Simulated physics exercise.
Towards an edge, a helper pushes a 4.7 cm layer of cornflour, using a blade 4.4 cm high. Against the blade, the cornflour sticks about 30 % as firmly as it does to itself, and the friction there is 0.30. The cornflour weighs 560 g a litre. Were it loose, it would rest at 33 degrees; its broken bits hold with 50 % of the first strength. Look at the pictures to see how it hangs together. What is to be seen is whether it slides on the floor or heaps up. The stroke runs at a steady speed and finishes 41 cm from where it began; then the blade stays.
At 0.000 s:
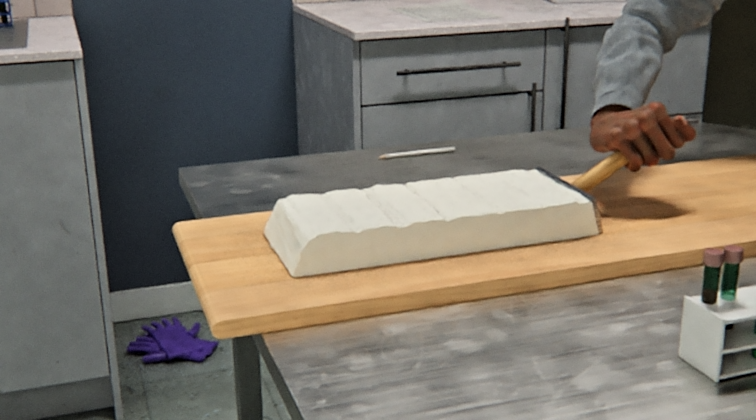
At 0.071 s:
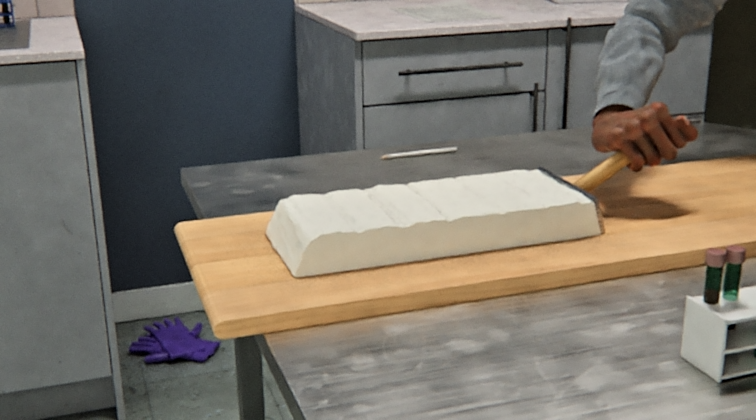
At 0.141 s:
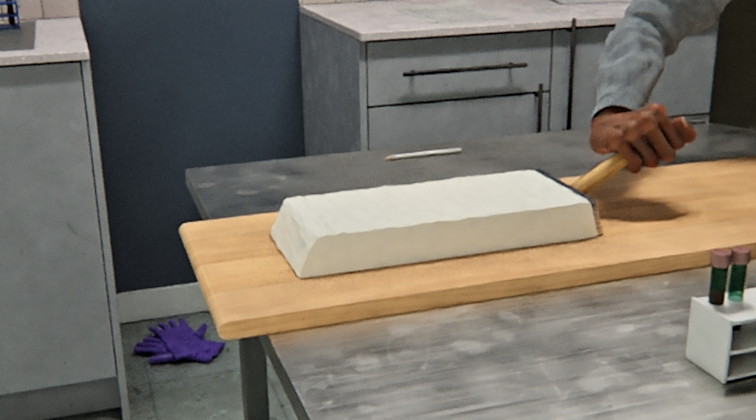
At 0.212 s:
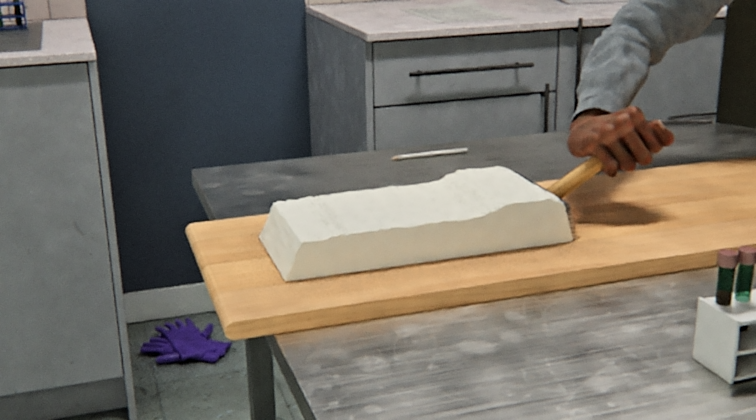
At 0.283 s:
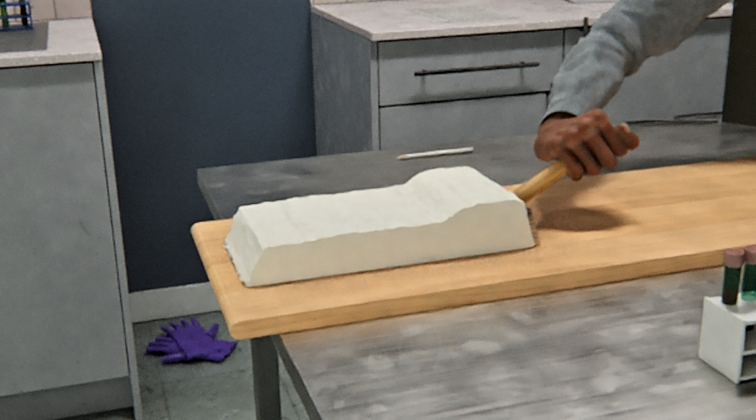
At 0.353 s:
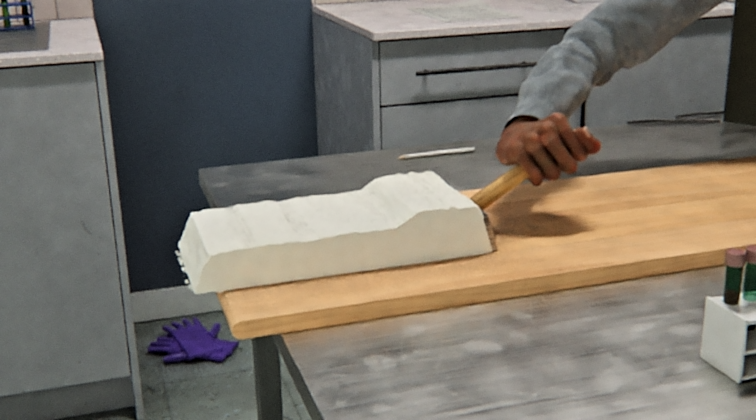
To begin with, a long white slab of cornflour lies on a wooden board while a hand holds a wooden-handled blade against its right end. The hand then pushes left, the slab's top humps up near the blade, and the slab slides left until its front end juts past the board's edge.
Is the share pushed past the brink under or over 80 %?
Outcome: Exceeding 80 %.
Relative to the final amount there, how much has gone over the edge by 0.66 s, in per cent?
I'd put it at around 50 %.
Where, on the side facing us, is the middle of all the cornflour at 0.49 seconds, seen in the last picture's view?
Around (263, 270).
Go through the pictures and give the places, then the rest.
Foot of the blade at (599, 235), not yet moved; foremost bit of the cornflour at (294, 273), piled 4.6 cm high, in the first frame.
Foot of the blade at (601, 235), not yet moved; foremost bit of the cornflour at (296, 274), piled 4.6 cm high, in the second frame.
Foot of the blade at (598, 237), moved 1.0 cm; foremost bit of the cornflour at (300, 274), piled 4.7 cm high, in the third frame.
Foot of the blade at (573, 241), moved 5.5 cm; foremost bit of the cornflour at (287, 277), piled 5.8 cm high, in the fourth frame.
Foot of the blade at (535, 247), moved 11 cm; foremost bit of the cornflour at (248, 283), piled 6.3 cm high, in the fifth frame.
Foot of the blade at (493, 253), moved 17 cm; foremost bit of the cornflour at (195, 291), piled 6.3 cm high, in the sixth frame.
After 0.49 s, 2 % has gone over the edge.
After 0.66 s, 43 % has gone over the edge.
After 0.82 s, 68 % has gone over the edge.
After 0.99 s, 93 % has gone over the edge.
After 1.34 s, 93 % has gone over the edge.
